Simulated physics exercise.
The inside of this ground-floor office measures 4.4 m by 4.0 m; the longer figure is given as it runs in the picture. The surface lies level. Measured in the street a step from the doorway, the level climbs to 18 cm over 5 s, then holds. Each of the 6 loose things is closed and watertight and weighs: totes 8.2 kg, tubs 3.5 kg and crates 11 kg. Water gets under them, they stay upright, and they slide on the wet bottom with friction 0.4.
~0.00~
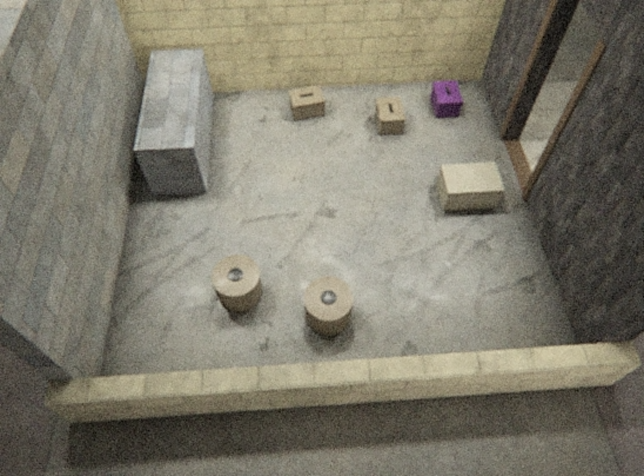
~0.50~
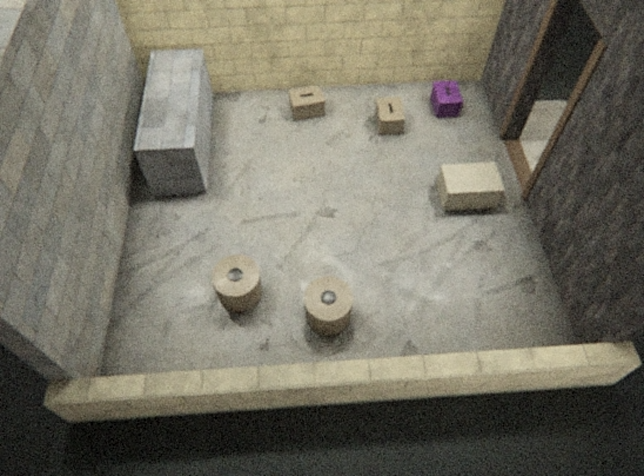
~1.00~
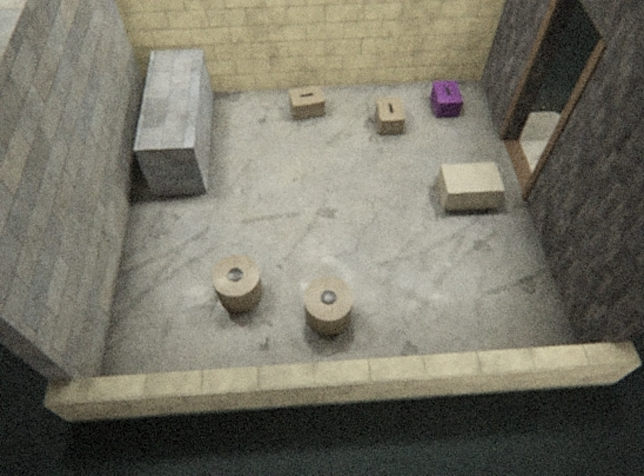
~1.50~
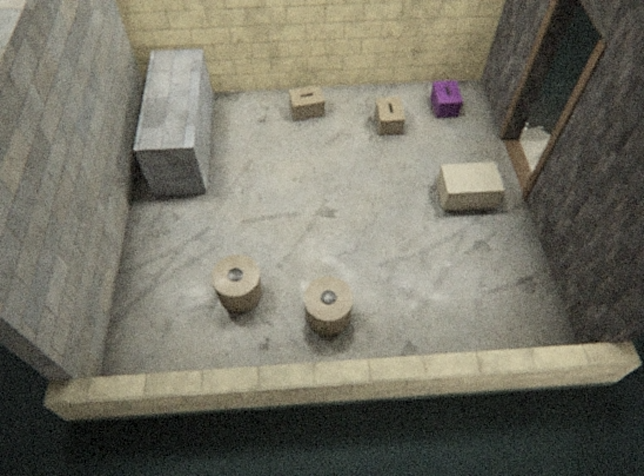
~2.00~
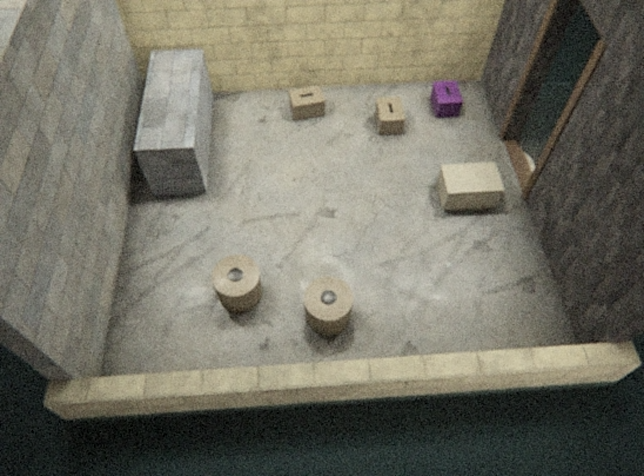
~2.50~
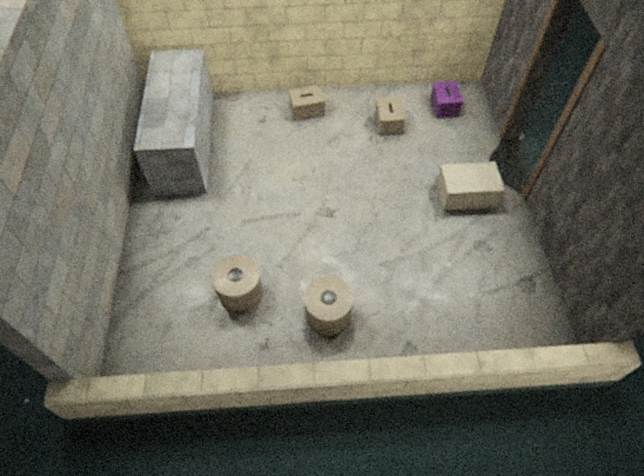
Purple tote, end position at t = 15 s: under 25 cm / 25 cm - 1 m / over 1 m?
It remains near its spot.
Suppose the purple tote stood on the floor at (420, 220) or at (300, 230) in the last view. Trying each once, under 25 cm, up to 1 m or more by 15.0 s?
First try: It scarcely moves; second try: It inches along.
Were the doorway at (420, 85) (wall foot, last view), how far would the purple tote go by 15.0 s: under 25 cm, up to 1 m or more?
Then the purple tote is swept a long way.
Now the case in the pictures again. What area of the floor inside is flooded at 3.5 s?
Wet area: Approx. 1.0 m2.
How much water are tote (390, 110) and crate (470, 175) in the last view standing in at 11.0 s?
About 7 and 3 cm.
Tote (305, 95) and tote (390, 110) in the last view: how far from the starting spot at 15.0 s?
In that order: 100 cm, 60 cm.
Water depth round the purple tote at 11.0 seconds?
I'd put it at about 4 cm.
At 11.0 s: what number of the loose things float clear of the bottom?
Then: 4.
After 3.5 s the purple tote is near (448, 92), 0.0 m from its start, aground; 0 afloat.
After 6.8 s the purple tote is near (448, 92), 0.0 m from its start, aground; 0 afloat.
After 11.0 s the purple tote is near (448, 92), 0.0 m from its start, aground; 4 afloat.
After 15.0 s the purple tote is near (448, 92), 0.0 m from its start, aground; 4 afloat.
